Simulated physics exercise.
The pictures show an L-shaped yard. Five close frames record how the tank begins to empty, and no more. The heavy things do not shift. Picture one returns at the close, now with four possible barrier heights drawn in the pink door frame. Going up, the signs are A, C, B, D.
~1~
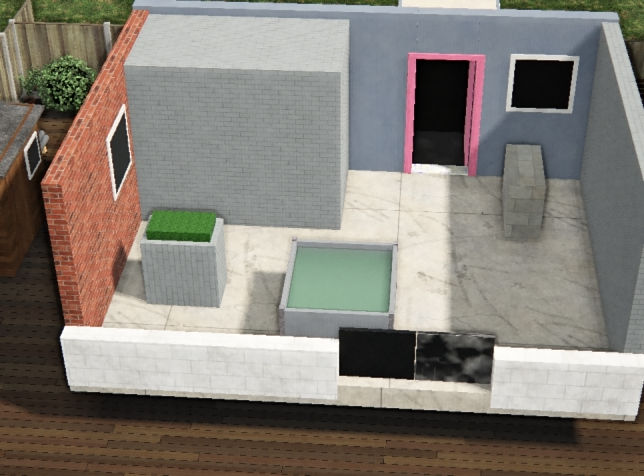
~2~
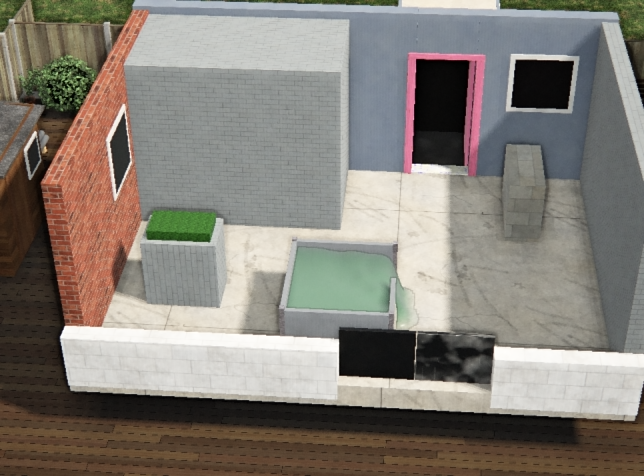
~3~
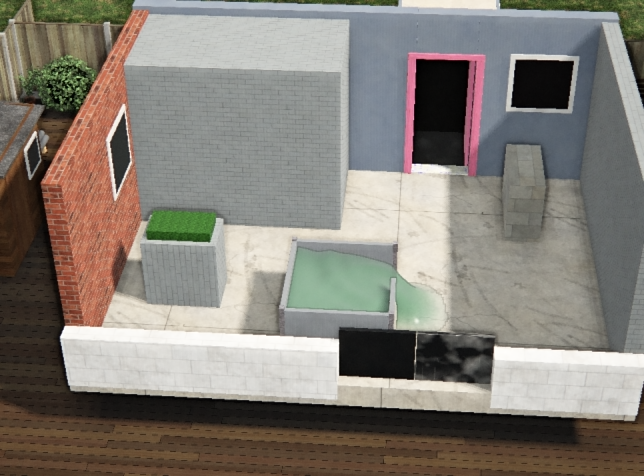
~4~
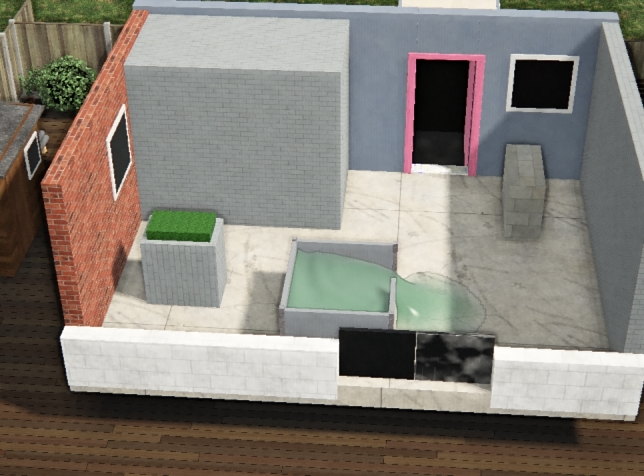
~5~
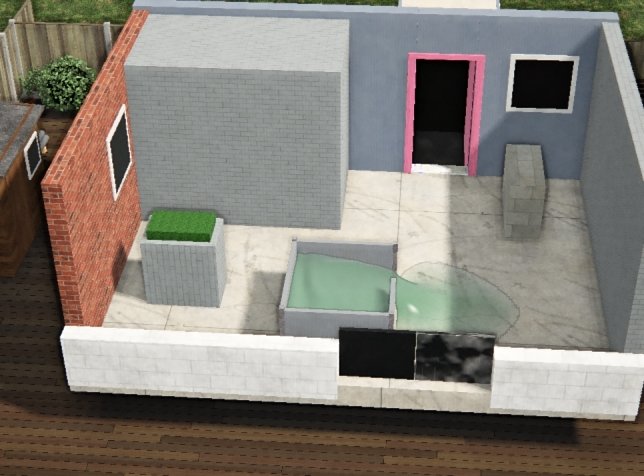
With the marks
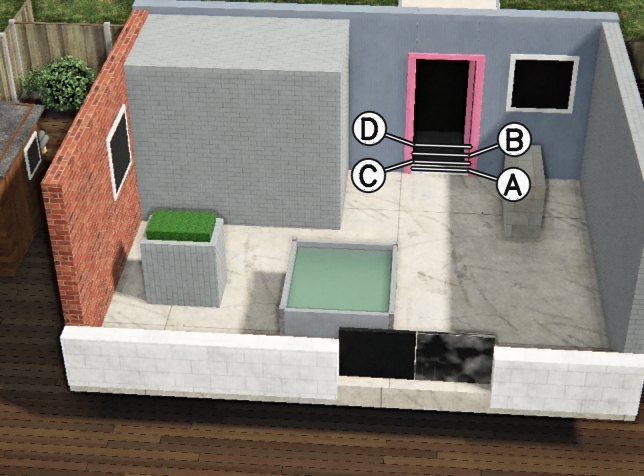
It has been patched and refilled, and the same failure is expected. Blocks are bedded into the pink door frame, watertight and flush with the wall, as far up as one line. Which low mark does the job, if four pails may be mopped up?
Take A.
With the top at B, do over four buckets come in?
No.
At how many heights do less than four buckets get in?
All four.
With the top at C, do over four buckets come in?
No.
On the marked copy, A at (440, 169); B at (441, 154); C at (440, 162); D at (441, 145); from the bottom up A, C, B, D.
Choosing A, nothing gets over.
Choosing B, nothing gets over.
Choosing C, nothing gets over.
Choosing D, nothing gets over.
